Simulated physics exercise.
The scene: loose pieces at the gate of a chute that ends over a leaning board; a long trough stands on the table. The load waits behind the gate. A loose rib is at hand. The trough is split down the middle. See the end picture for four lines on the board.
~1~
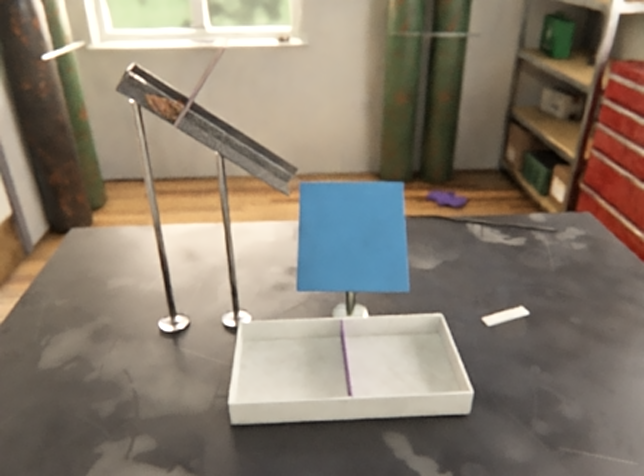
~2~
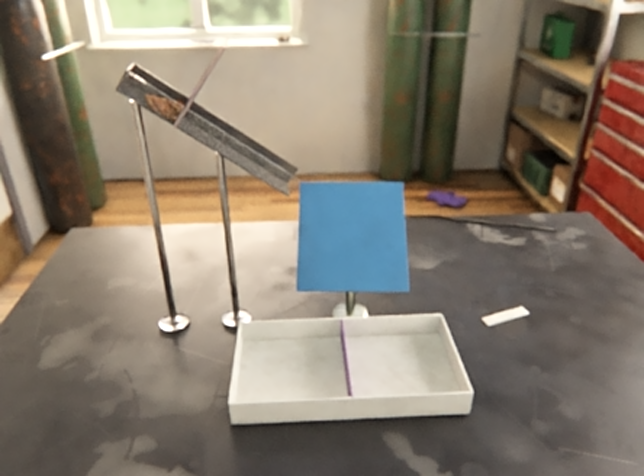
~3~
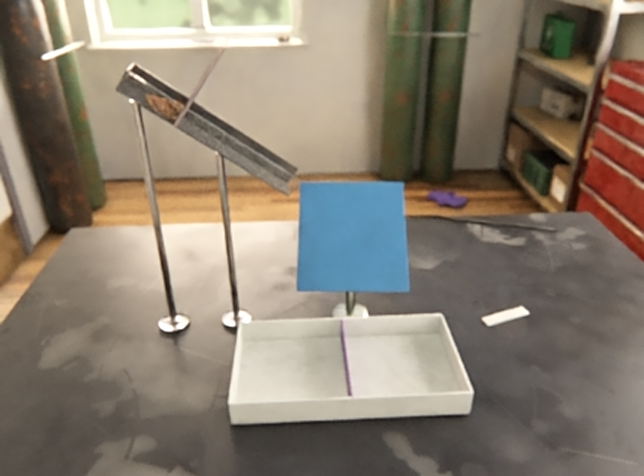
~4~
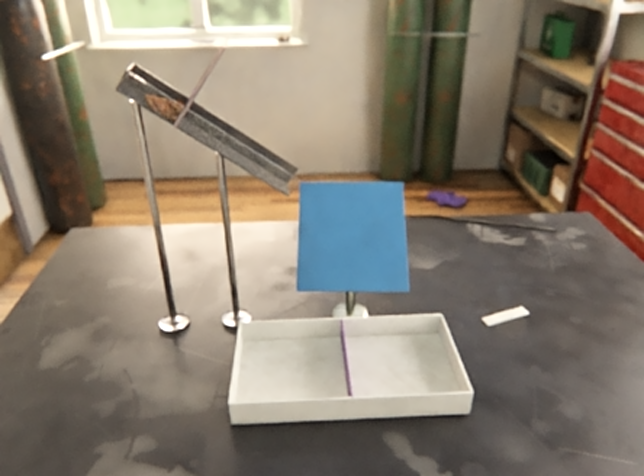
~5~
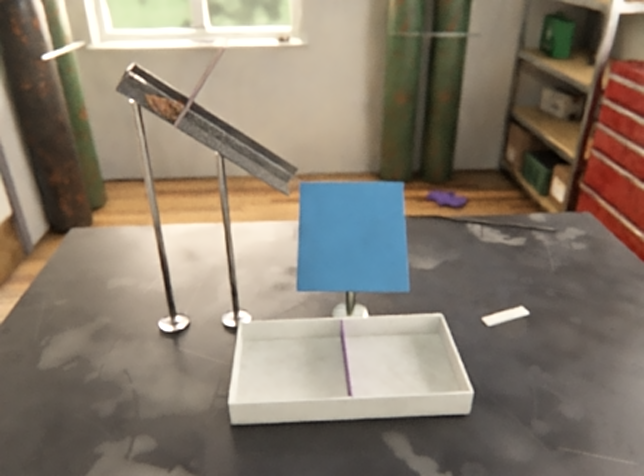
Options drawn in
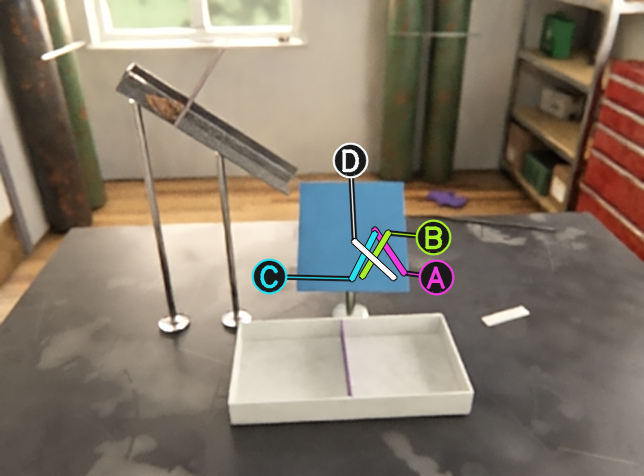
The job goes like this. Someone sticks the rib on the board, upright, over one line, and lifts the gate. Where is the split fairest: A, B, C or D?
Line B does it best.
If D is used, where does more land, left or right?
Right.
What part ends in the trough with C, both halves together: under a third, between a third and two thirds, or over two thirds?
Over two thirds.
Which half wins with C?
Left.
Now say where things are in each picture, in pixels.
The first frame shows load behind the gate near (167, 105), cereal balls; lip of the chute near (288, 190), sloping fairly steeply.
The second frame shows middle of the board near (352, 234), tilted fairly steeply; middle of its low edge near (353, 291); of its high edge near (351, 182).
The third frame shows front corners of the trough near (230, 403) and (472, 392); front end of its middle wall near (352, 398).
The fourth frame shows middle of the load near (167, 105); lip near (288, 190).
The fifth frame shows middle of the load near (167, 105); lip near (288, 190).
On the marked copy, line A from (374, 229) to (404, 272); line B from (388, 232) to (362, 276); line C from (374, 233) to (352, 278); line D from (354, 241) to (393, 277).
With A, of what is caught, only a few in the left half, all but a few in the right.
With B, of what is caught, close to two thirds in the left half, close to a third in the right.
With C, of what is caught, the bulk in the left half, a small share in the right.
With D, of what is caught, a small share in the left half, all but a few in the right.
